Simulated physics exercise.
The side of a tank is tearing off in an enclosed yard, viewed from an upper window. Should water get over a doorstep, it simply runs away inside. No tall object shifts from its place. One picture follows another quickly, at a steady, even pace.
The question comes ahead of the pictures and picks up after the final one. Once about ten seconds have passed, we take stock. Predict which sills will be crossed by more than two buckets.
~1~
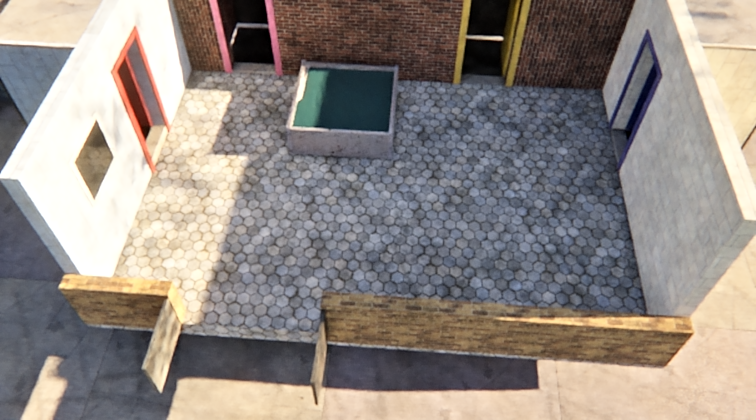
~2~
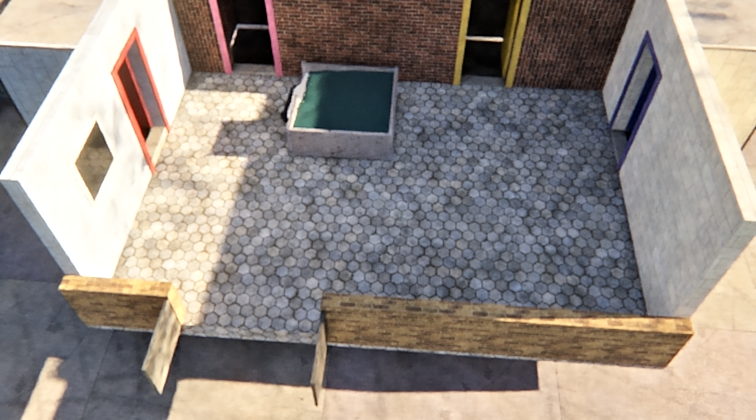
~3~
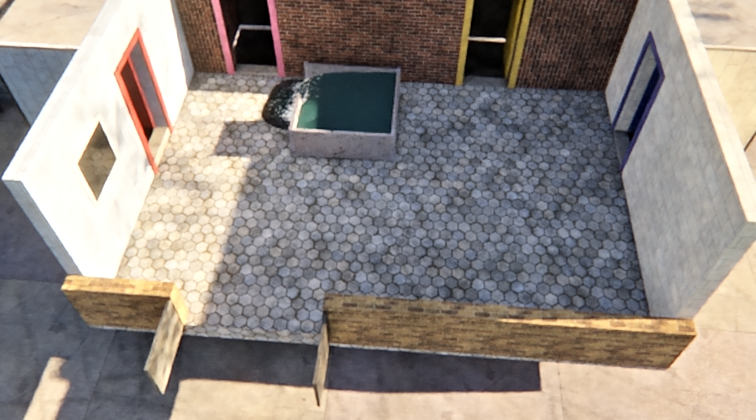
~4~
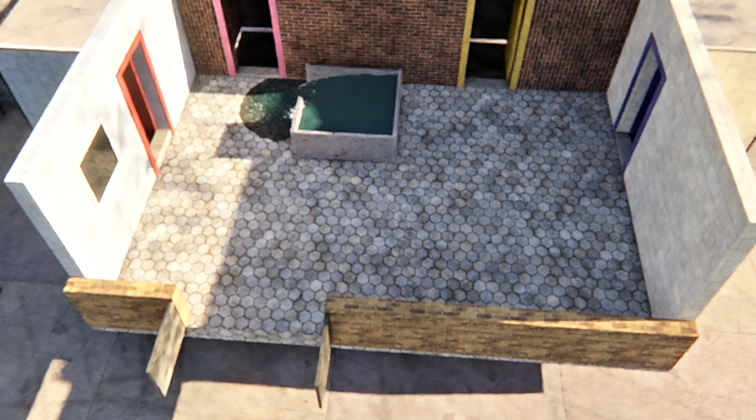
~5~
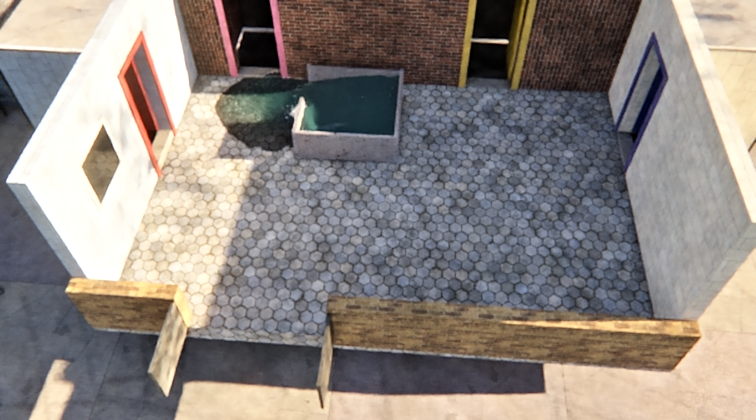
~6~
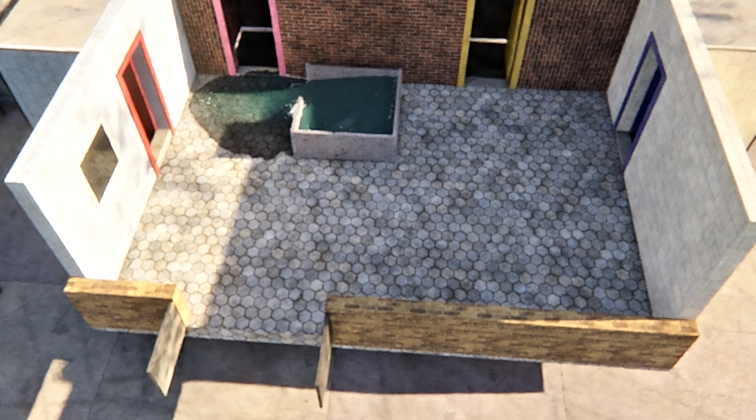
Blue door: Inside the limit, pink door: Past the limit, yellow door: Inside the limit, red door: Inside the limit.
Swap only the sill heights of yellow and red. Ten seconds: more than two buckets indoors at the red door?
My answer is that the red door overshoots.
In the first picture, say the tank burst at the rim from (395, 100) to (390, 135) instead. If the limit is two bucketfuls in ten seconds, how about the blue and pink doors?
Verdict - blue door breaks the limit, pink door is safe.
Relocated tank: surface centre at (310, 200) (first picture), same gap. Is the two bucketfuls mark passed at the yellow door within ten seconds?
As far as I can tell, yellow stays within limits.
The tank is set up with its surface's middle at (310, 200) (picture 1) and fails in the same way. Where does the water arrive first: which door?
Note: The door marked red.
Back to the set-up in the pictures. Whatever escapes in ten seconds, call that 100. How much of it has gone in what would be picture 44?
Around 50 % of the total, roughly.
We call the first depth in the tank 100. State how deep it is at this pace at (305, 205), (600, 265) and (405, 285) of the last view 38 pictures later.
Approx. values, in order: 2 %, 0 %, 0 %.
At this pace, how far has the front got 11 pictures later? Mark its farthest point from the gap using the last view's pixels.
Farthest reach: (134, 238).
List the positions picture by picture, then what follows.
Still water in the water tank at (345, 100), in the first frame.
Water pours out at (303, 96) and has run to a hidden place, in the second frame.
The front is at (267, 115), out from the gap at (306, 98), in the third frame.
Water pours out at (308, 100) and has run to (244, 114), in the fourth frame.
Water pours out at (309, 100) and has run to (220, 107), in the fifth frame.
The front is at (198, 94), out from the gap at (308, 99), in the sixth frame.
A moment on, water covers 10 % of the floor; the blue door not reached, the pink door under two buckets in, the yellow door not reached, the red door wet at the sill, nothing in.
Next, water covers 15 % of the floor; the blue door not reached, the pink door over two buckets in, the yellow door not reached, the red door wet at the sill, nothing in.
Then, water covers 30 % of the floor; the blue door not reached, the pink door over two buckets in, the yellow door not reached, the red door wet at the sill, nothing in.
Later, water covers 35 % of the floor; the blue door not reached, the pink door far over two buckets in, the yellow door not reached, the red door wet at the sill, nothing in.
In the end, water covers 50 % of the floor; the blue door not reached, the pink door far over two buckets in, the yellow door not reached, the red door wet at the sill, nothing in.
